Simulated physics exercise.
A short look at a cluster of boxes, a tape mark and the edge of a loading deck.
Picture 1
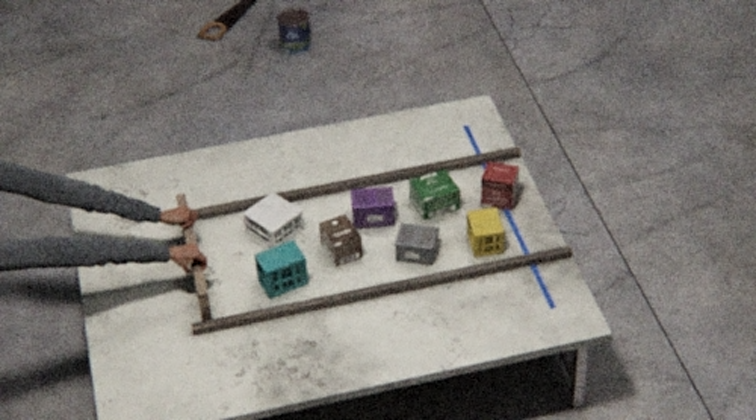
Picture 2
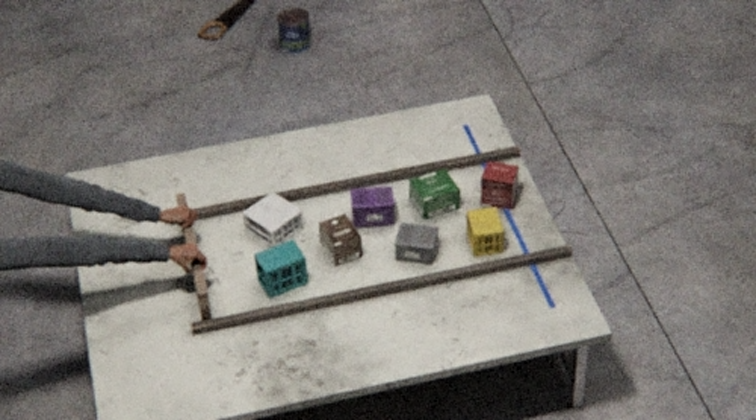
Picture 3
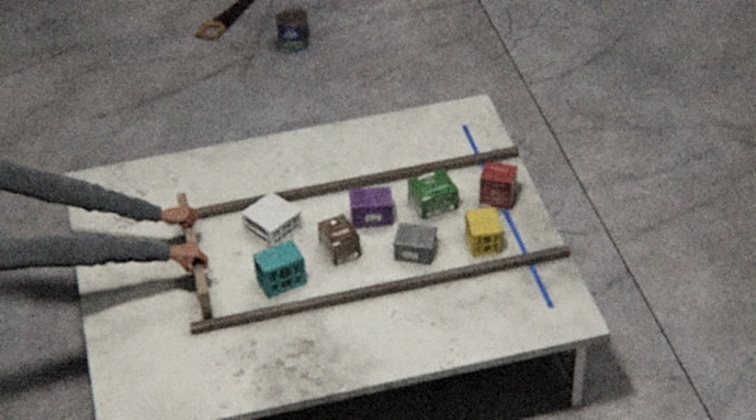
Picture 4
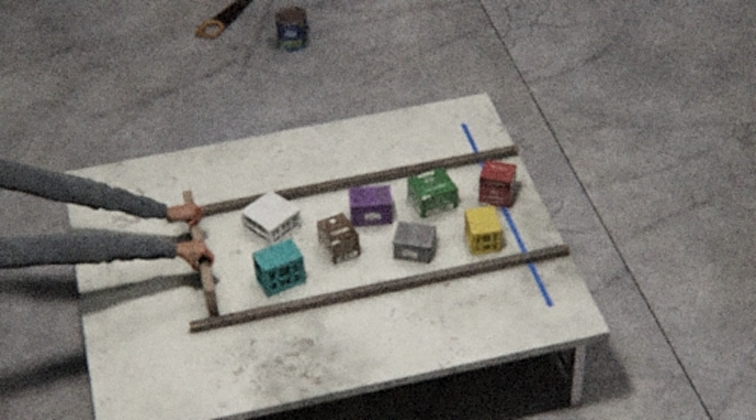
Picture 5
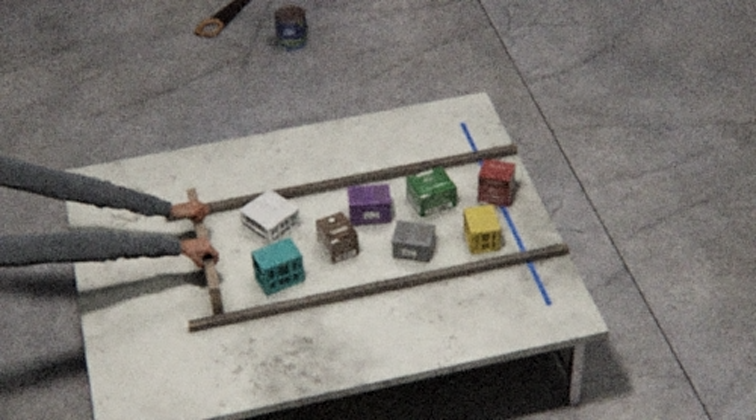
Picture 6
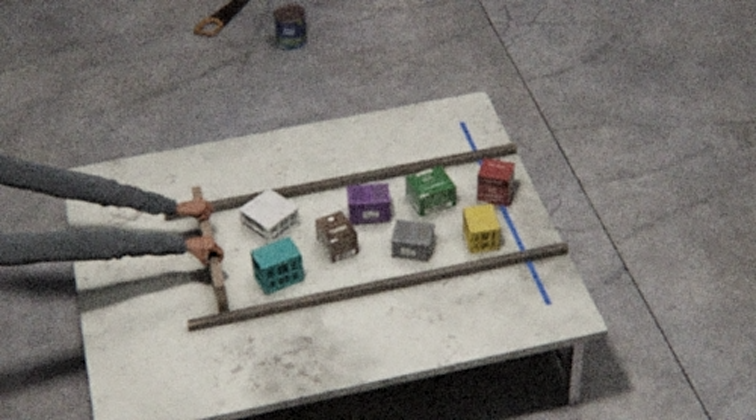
The footage shows two gray-sleeved arms holding a wooden plank between two rails on a pale platform and easing it slightly right toward eight colored boxes, which stay practically still near a strip of blue tape.
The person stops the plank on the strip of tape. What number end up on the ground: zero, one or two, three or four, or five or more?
As it turns out, the number that fall off is five or more.
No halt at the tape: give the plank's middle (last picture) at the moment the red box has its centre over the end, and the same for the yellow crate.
Its middle is around (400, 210) and around (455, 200).
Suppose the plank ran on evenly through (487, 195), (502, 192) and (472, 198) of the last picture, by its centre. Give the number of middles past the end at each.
Place by place, 5, 6 and 3.
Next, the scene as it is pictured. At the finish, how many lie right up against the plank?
The number is 2.
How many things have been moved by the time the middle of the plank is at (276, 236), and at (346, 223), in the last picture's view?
At the one place 2, at the other 6.
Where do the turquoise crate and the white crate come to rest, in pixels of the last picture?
The turquoise crate stops around (535, 217); the white crate around (513, 177).
Early on, none off yet; red box at rest near (496, 183); yellow crate at rest near (481, 229); green box at rest near (431, 191).
A while later, none off yet; red box travelled about its own width near (535, 174); yellow crate travelled a little near (502, 225); green box travelled well along near (499, 182).
Finally, the number that fall off is five or more; lost, brown box, purple tote, grey tote, green box, yellow crate and red box.
